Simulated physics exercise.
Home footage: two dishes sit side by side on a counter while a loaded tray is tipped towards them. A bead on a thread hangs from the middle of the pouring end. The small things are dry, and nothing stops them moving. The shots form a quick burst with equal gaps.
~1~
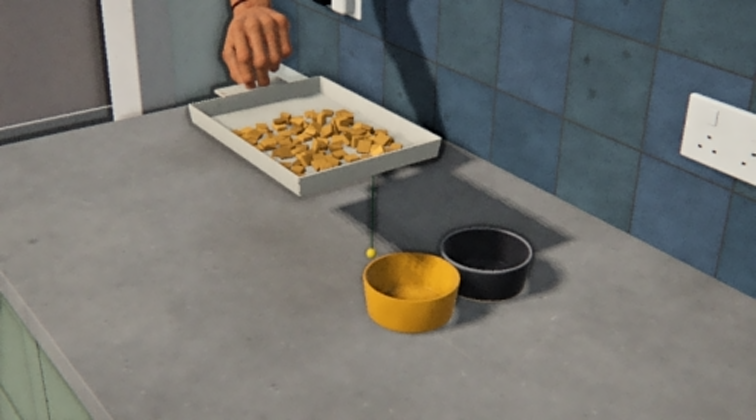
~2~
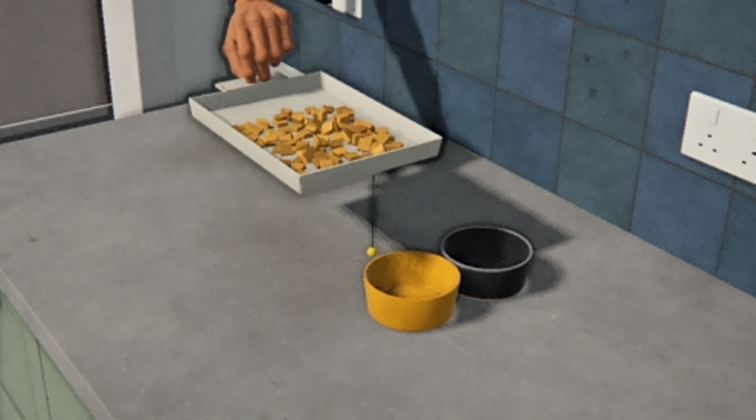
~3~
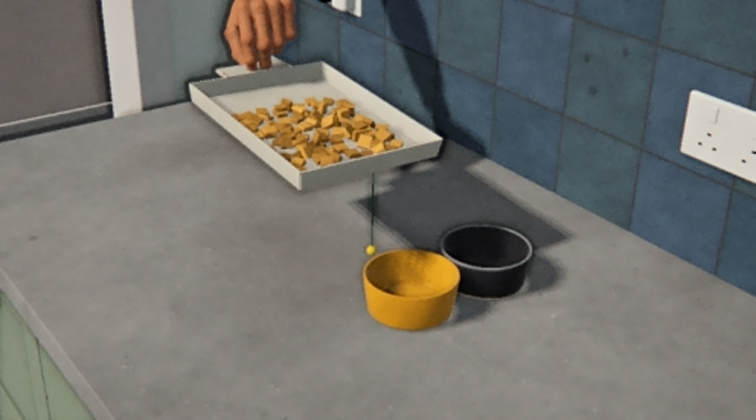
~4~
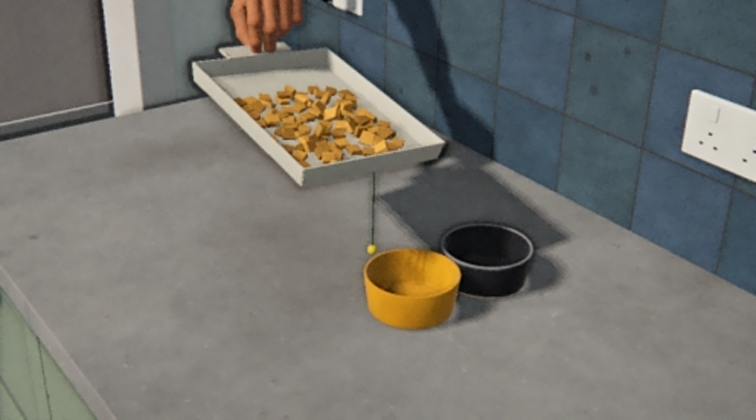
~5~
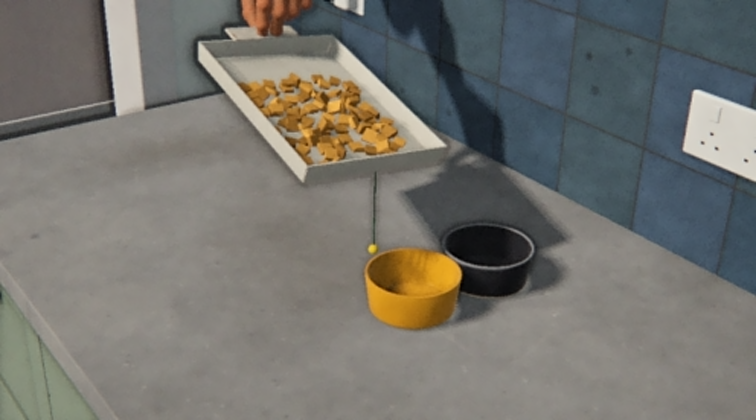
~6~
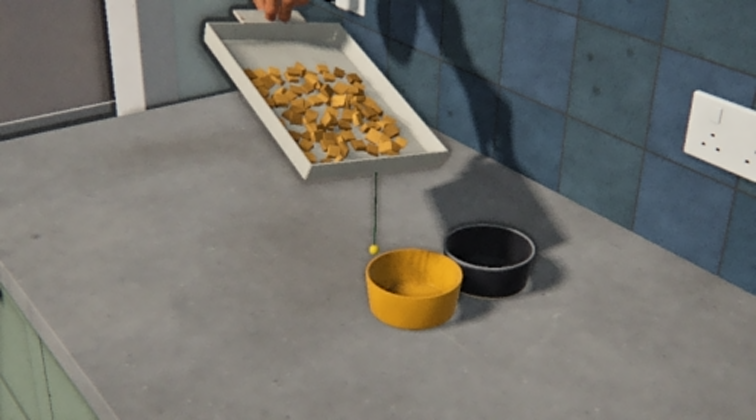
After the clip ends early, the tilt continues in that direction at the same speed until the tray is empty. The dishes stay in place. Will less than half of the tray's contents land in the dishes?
No, more than half gets in.
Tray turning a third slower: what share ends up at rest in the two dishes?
Roughly 60 percent, give or take.
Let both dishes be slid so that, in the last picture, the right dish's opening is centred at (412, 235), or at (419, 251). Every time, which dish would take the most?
For the first placement, the right-side one; for the second placement, the right-side one.
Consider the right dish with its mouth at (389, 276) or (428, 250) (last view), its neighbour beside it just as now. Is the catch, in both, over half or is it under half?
The pair would catch the lesser share the first time and the greater share the second time.
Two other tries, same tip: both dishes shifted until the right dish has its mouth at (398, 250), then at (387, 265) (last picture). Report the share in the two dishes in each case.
It works out to 40 percent and then 30 percent.
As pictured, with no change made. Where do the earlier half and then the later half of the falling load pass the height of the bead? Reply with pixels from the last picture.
(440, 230) first, (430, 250) later.
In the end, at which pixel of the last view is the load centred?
Somewhere close to (434, 289) in the last picture.
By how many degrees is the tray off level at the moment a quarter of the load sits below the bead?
That would be about 100 degrees from level.
Soon, tray tipped steeply; all on the tray.
A while on, tray tipped past a quarter turn; about two thirds on the tray; a small part in the left dish; a small part in the right dish; a small part outside both; a small part in the air.
Towards the end, tray tipped past a quarter turn; about half in the left dish; about a quarter in the right dish; about a third outside both; a stray few in the air.
Finally, tray tipped past a quarter turn; about half in the left dish; about a quarter in the right dish; about a third outside both; a stray few in the air.
